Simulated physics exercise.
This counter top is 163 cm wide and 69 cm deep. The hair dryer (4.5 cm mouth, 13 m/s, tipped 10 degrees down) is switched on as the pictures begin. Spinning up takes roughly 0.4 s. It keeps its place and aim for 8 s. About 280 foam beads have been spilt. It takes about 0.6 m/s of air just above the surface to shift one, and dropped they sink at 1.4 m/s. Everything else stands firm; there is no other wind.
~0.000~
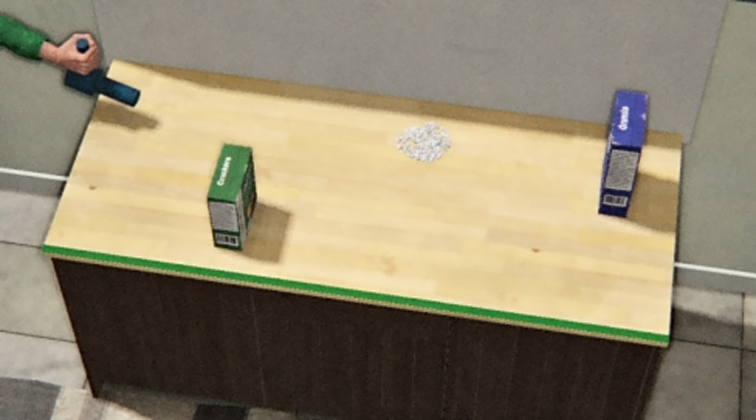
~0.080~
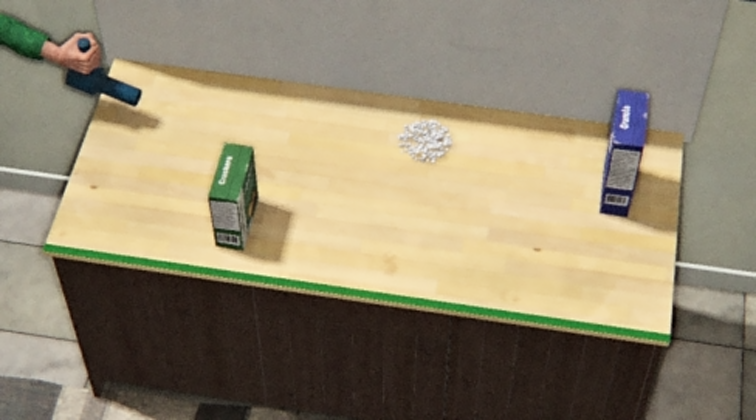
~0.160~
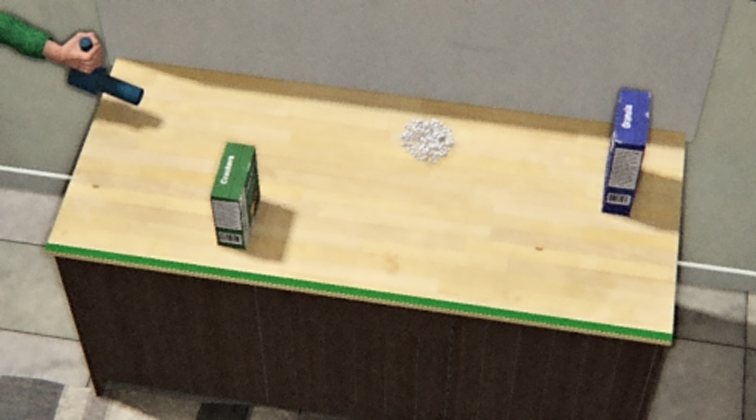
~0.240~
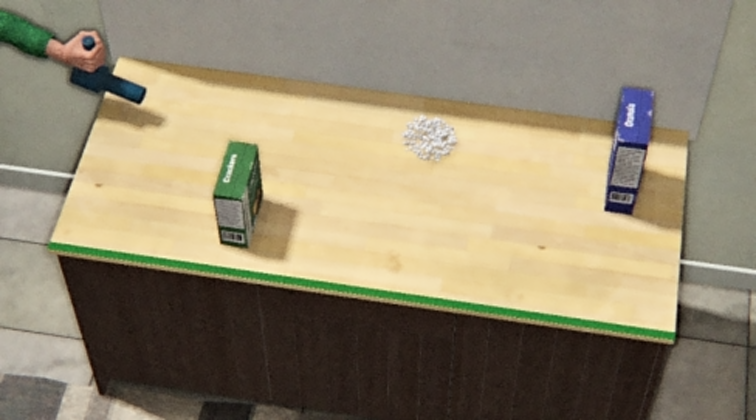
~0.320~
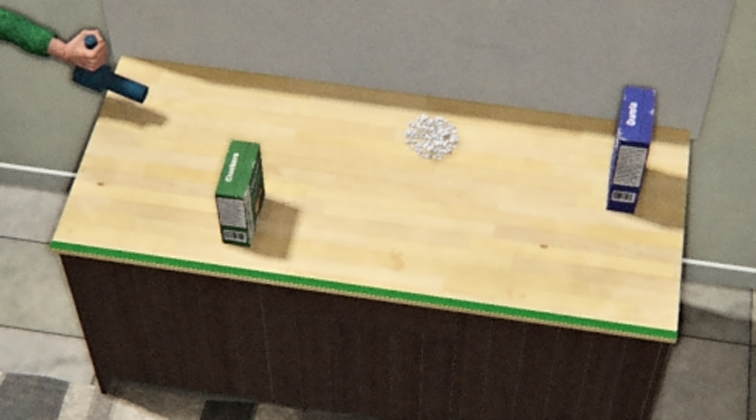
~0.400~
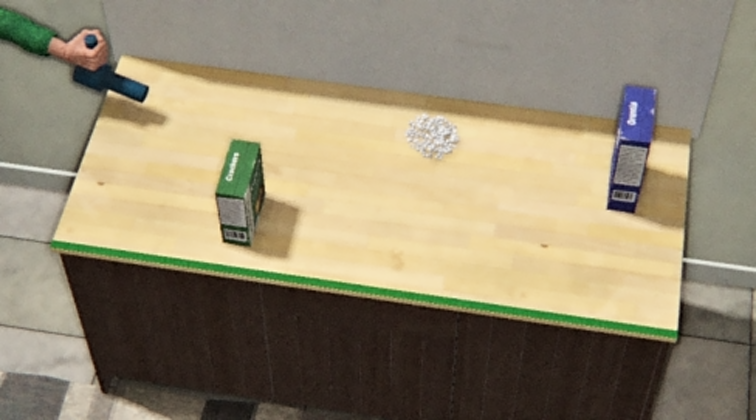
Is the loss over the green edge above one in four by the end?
Answer: No.
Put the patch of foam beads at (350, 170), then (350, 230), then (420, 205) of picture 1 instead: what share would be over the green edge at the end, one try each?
In turn about 10 %, 70 %, 20 %.
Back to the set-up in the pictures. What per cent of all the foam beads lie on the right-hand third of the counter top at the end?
Near 2 %.
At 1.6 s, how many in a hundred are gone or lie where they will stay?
Some 60 per cent.
After 1.6 s the count stands so, 0 % are over the green edge; the middle of those still in play is near (690, 130).
After 2.6 s the count stands so, 0 % are over the green edge.
After 4.4 s the count stands so, 0 % are over the green edge.
After 8.0 s, at the end, 0 % are over the green edge.
